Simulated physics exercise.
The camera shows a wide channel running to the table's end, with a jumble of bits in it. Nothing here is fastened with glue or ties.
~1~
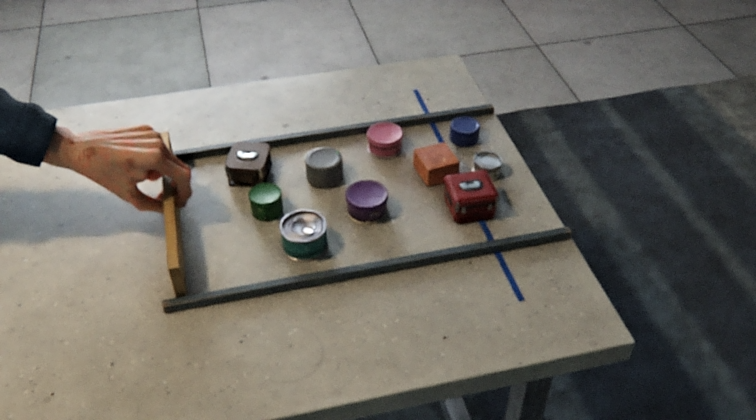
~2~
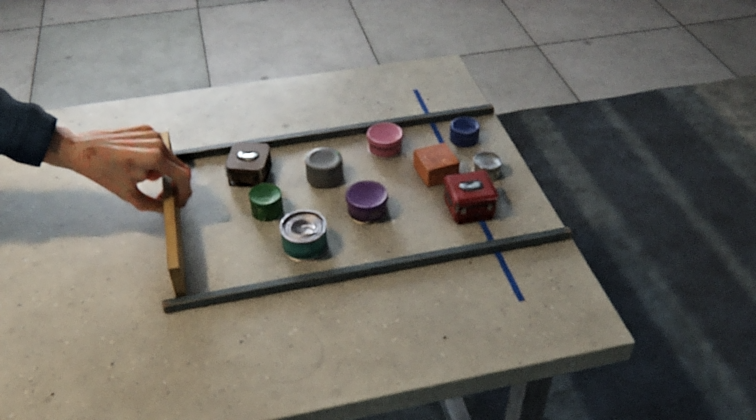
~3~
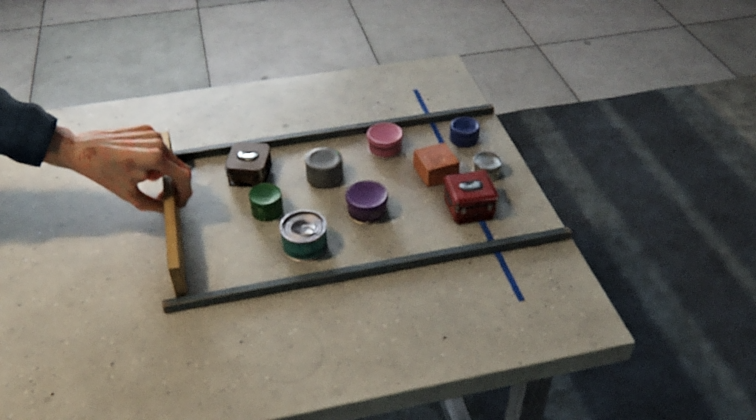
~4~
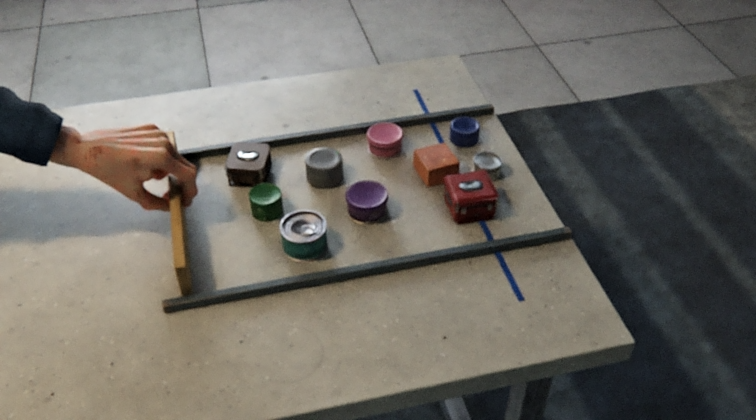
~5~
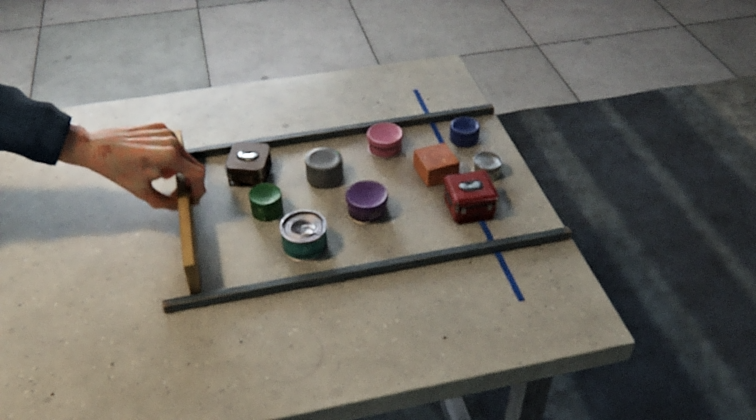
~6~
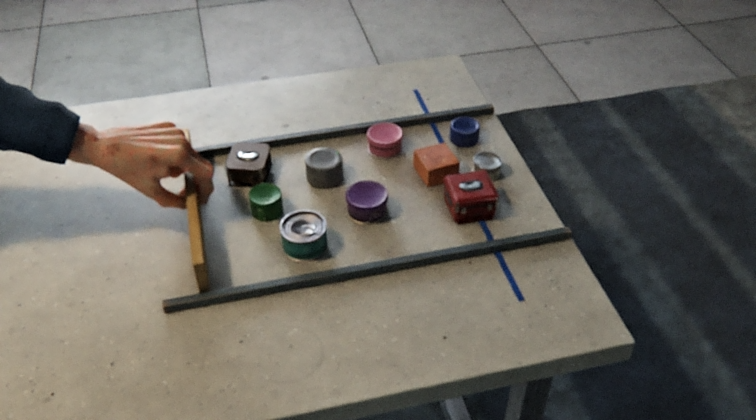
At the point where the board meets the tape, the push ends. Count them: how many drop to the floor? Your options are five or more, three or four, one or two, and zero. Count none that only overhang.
My pick is one or two.
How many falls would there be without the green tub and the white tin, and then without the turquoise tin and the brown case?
First 1, then 1.
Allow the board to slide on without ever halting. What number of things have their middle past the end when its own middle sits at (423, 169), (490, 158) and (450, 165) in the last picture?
First 0, then 5, finally 1.
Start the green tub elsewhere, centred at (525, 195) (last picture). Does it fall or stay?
From that start, the object then does not stay.
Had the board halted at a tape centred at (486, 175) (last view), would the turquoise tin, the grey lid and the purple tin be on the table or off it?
Going in order, the turquoise tin keeps its spot, then the grey lid keeps its spot, then the purple tin keeps its spot.
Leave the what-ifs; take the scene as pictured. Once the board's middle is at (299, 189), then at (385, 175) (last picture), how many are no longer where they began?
4 at one spot and 8 at the other.
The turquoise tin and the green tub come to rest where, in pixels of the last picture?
Reading them off: First (504, 210); then (475, 169).
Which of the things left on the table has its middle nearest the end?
Nearest at the end: The white tin.
Soon after, none off yet; white tin at rest near (487, 167); blue lid at rest near (465, 132); red case at rest near (470, 197).
At rest, the number that fall off is one or two; fallen, blue lid.
